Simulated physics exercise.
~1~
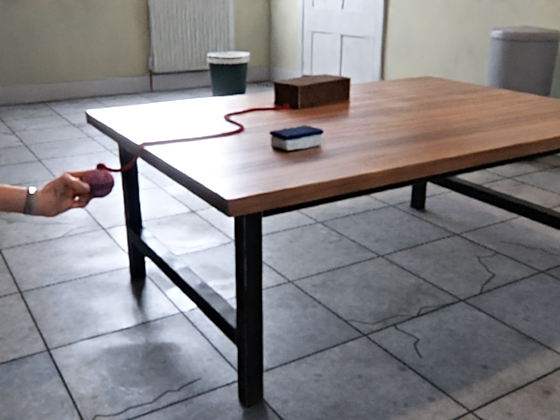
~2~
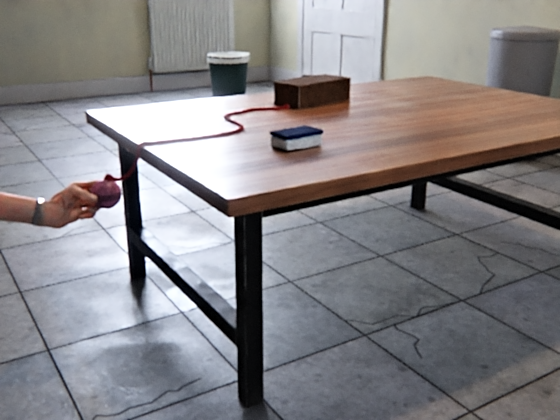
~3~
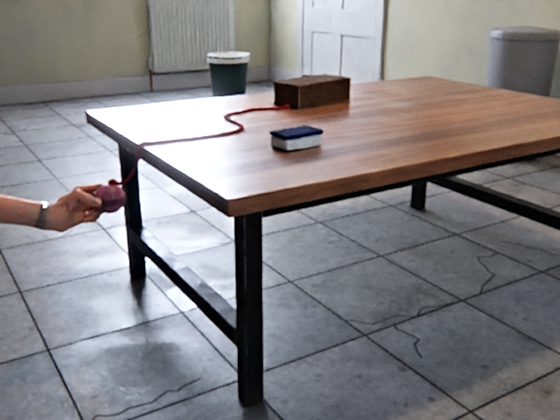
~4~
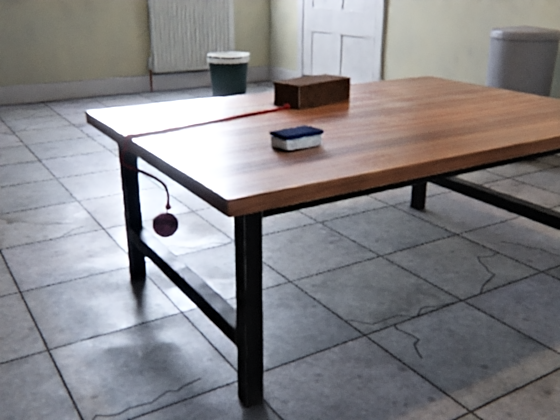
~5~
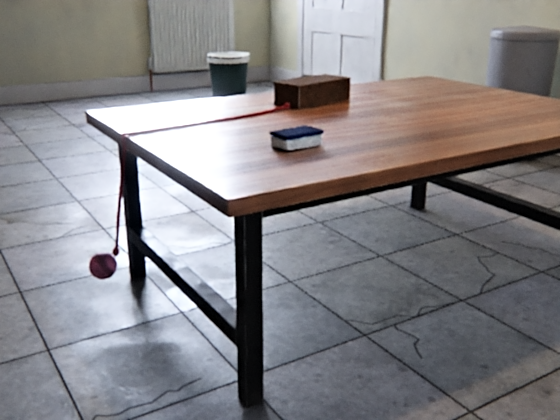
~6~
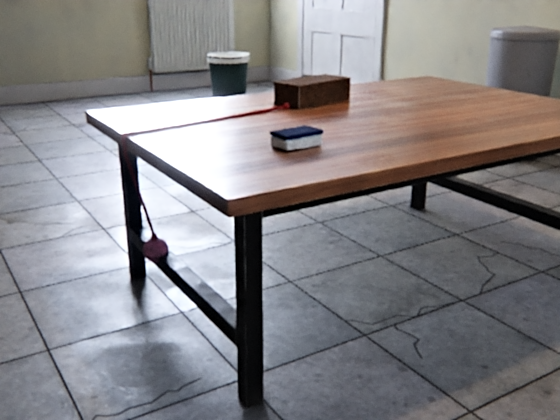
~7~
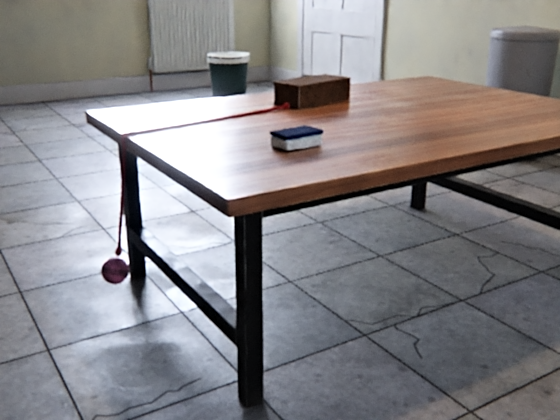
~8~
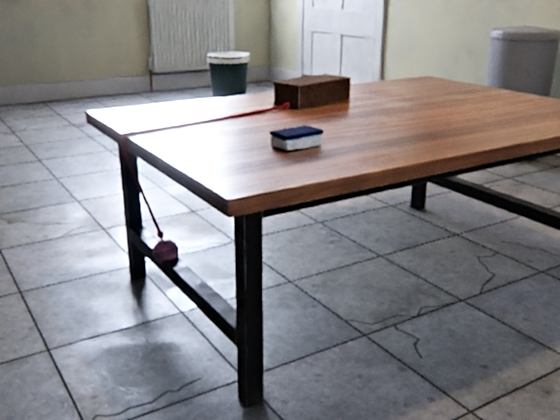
The clip opens on a wooden table with black legs, where a hand at the left holds a dark pink ball just off the table's edge. A red cord runs from the ball across the tabletop to a brown brick, with a blue and white sponge lying nearby. The hand moves slightly right, then lets go and is gone from view. The ball swings right beneath the edge as the cord on the table pulls straight. It swings back left, then right, and repeats this, still dangling at the end, while the brick and sponge stay put.
